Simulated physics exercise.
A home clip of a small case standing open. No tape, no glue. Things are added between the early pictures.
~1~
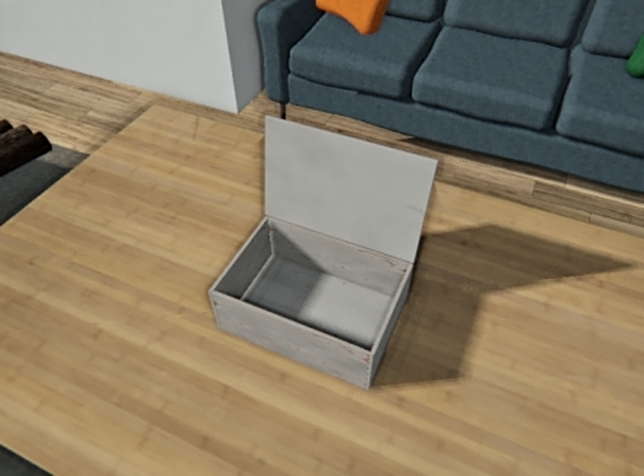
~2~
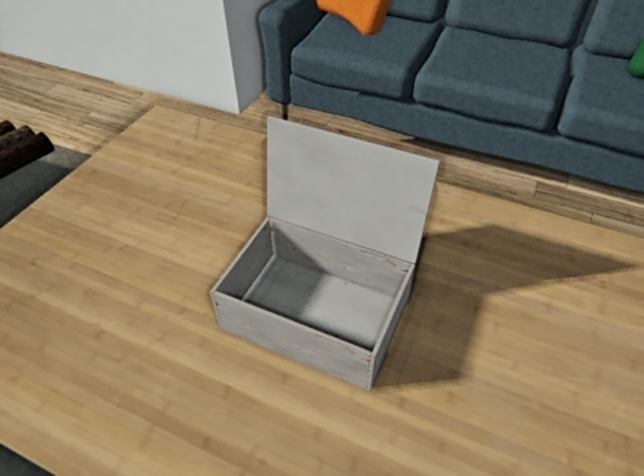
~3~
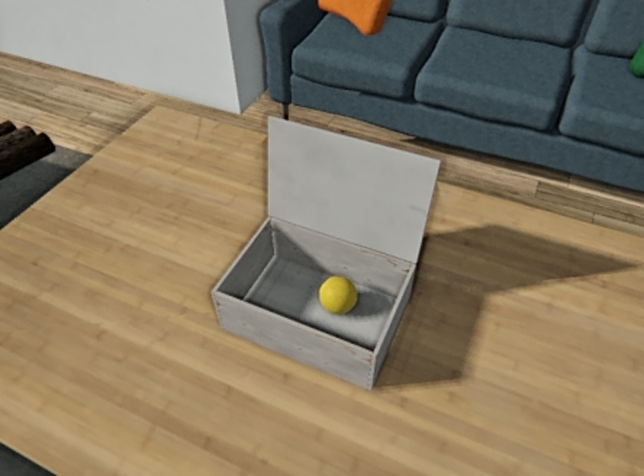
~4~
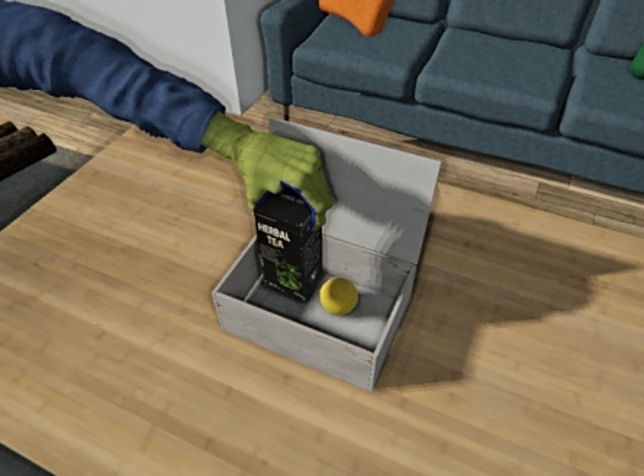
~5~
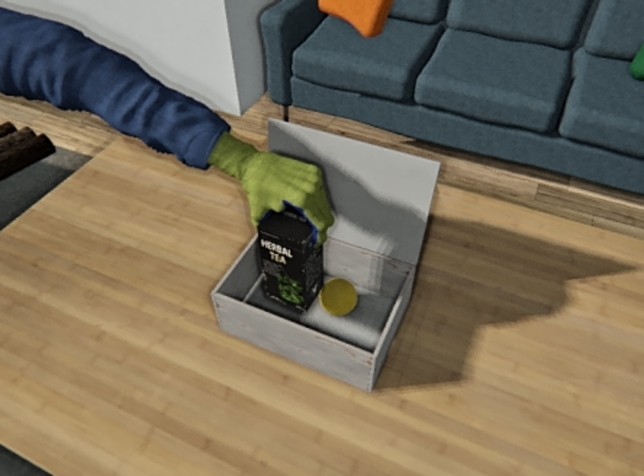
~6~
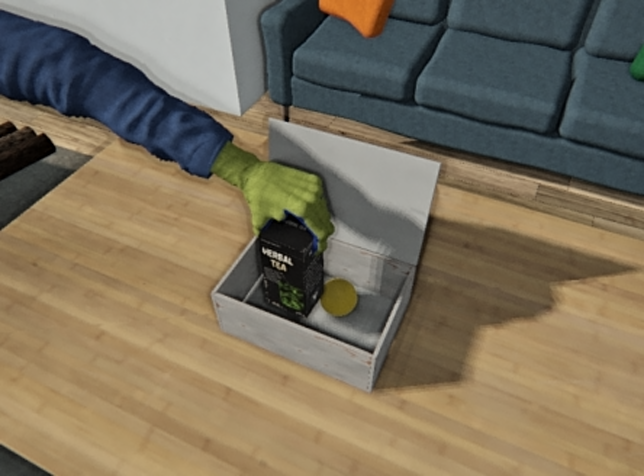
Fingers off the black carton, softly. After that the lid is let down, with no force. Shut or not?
In the end the lid stays ajar.
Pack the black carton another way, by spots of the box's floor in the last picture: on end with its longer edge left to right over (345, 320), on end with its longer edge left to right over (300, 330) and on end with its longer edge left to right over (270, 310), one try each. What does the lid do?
First try: It is held up; second try: It will not close; third try: It will not close.
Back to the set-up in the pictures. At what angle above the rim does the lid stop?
About 30°.
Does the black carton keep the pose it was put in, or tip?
It stays as placed.
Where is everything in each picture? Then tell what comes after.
In the first frame, the last thing is not in view yet.
In the second frame, the last thing is not in view yet.
In the third frame, the last thing is not in view yet; yellow lemon (338, 295).
In the fourth frame, still above its spot; black carton (291, 244); yellow lemon (339, 296).
In the fifth frame, still above its spot; black carton (293, 259); yellow lemon (338, 297).
In the sixth frame, in place under the hand; black carton (294, 266); yellow lemon (338, 297).
Then, 0.40 s after the last picture, black carton slid about its own width near (281, 292); yellow lemon rolled a little.
Then, 1.50 s after the last picture, lid 69° above the rim; black carton slid about its own width near (278, 291); yellow lemon rolled about its own width.
Then, 1.80 s after the last picture, lid 34° above the rim; black carton slid about its own width near (278, 291); yellow lemon rolled about its own width.
At rest, lid 32° above the rim; moved from the start, black carton and yellow lemon. Seen from the same camera at the end, black carton near (277, 292).
